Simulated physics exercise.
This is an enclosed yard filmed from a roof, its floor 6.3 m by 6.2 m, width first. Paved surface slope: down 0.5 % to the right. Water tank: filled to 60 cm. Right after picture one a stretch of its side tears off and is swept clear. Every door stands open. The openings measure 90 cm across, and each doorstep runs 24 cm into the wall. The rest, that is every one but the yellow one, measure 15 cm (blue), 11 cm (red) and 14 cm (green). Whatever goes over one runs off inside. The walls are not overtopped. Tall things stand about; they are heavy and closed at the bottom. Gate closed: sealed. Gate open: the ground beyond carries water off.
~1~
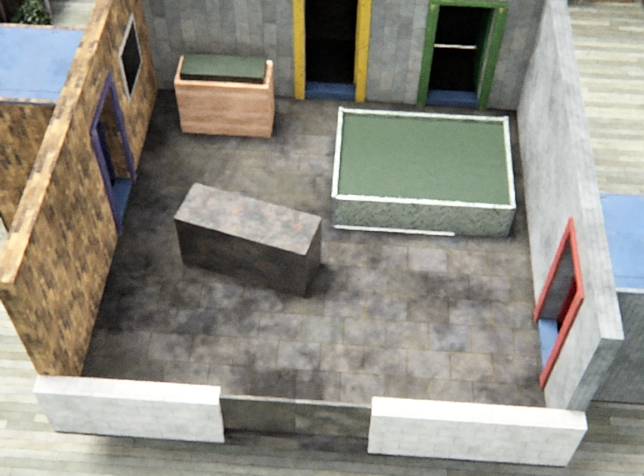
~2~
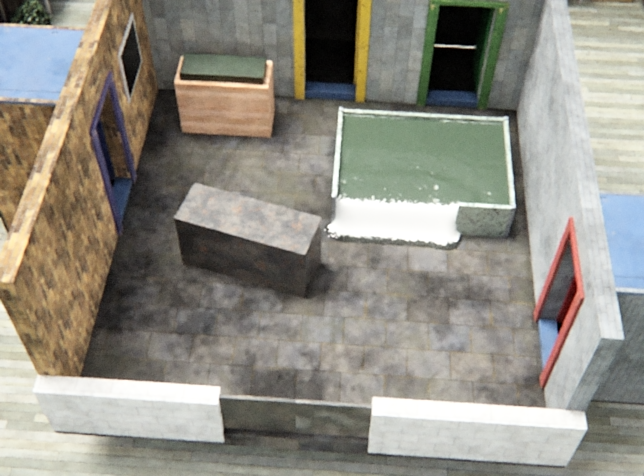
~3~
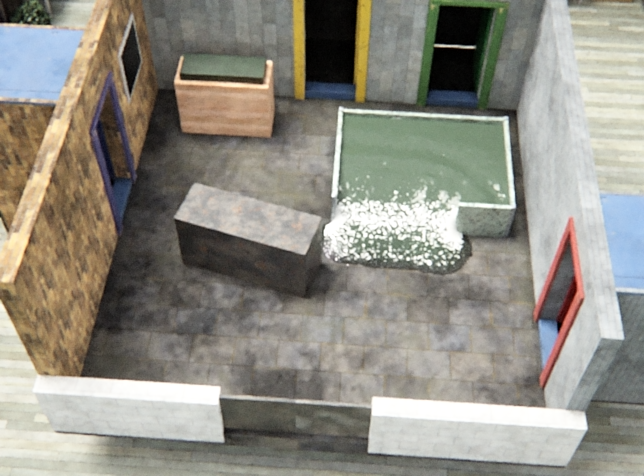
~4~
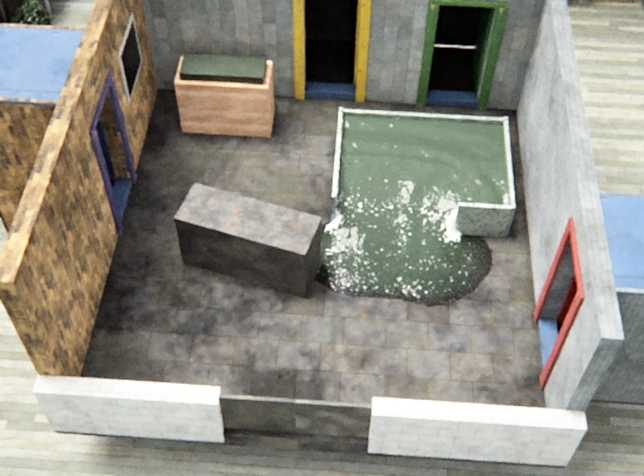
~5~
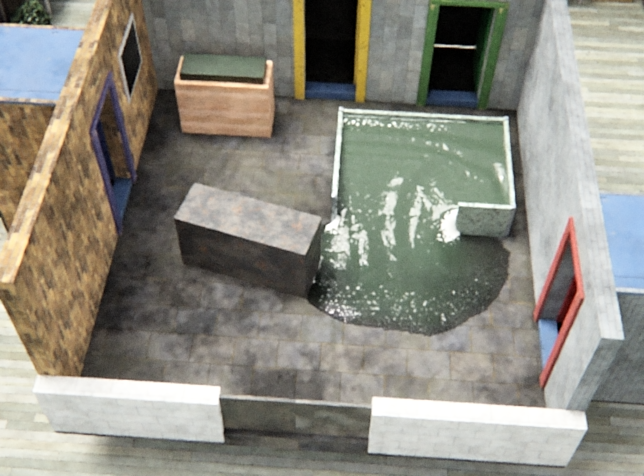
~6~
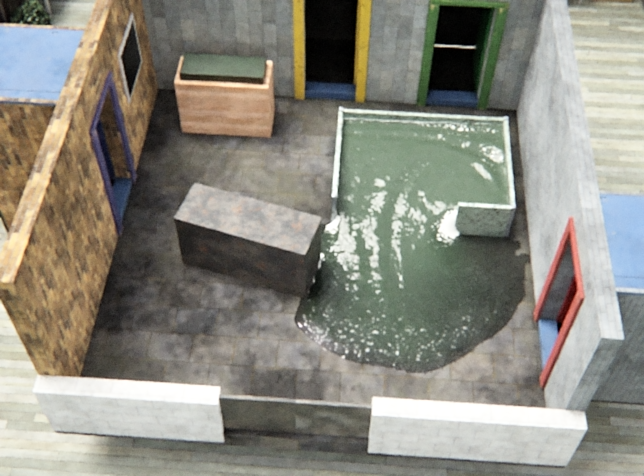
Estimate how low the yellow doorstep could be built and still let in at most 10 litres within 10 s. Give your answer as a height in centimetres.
I would say 7 cm or so.
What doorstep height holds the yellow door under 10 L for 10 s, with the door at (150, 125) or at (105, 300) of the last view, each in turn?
Roughly 8.0 and 10.0 cm.
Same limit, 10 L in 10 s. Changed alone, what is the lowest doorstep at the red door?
At red, roughly 16 cm.
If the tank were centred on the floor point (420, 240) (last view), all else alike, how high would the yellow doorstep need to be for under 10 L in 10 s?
Near 8.0 cm.
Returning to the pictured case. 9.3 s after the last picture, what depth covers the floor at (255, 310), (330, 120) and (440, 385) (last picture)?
Depth: About 5, 10, 6 cm.
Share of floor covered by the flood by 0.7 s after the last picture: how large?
Around 35 per cent of the floor.
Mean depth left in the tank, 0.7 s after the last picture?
Some 36 cm.
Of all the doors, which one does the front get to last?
The yellow door.
Then, 0.7 s after the last picture water covers 35 % of the floor, deepest (34 cm) near (385, 428); it has not reached the yellow door.
Then, 2.3 s after the last picture water covers 55 % of the floor, deepest (30 cm) near (537, 438); it has not reached the yellow door.
Then, 9.3 s after the last picture water covers 100 % of the floor, deepest (12 cm) near (142, 151); 12 cm at the yellow door, 0 litres in over its 16 cm doorstep.
At the yellow door as built, the water peaked near 12 cm, 7.5 s after the last picture.
Run again over the same 10 s with other heights there, 13 litres in over 6.5 cm, 5 litres over 8.5 cm. The limit of 10 litres is kept from about 7 cm up.
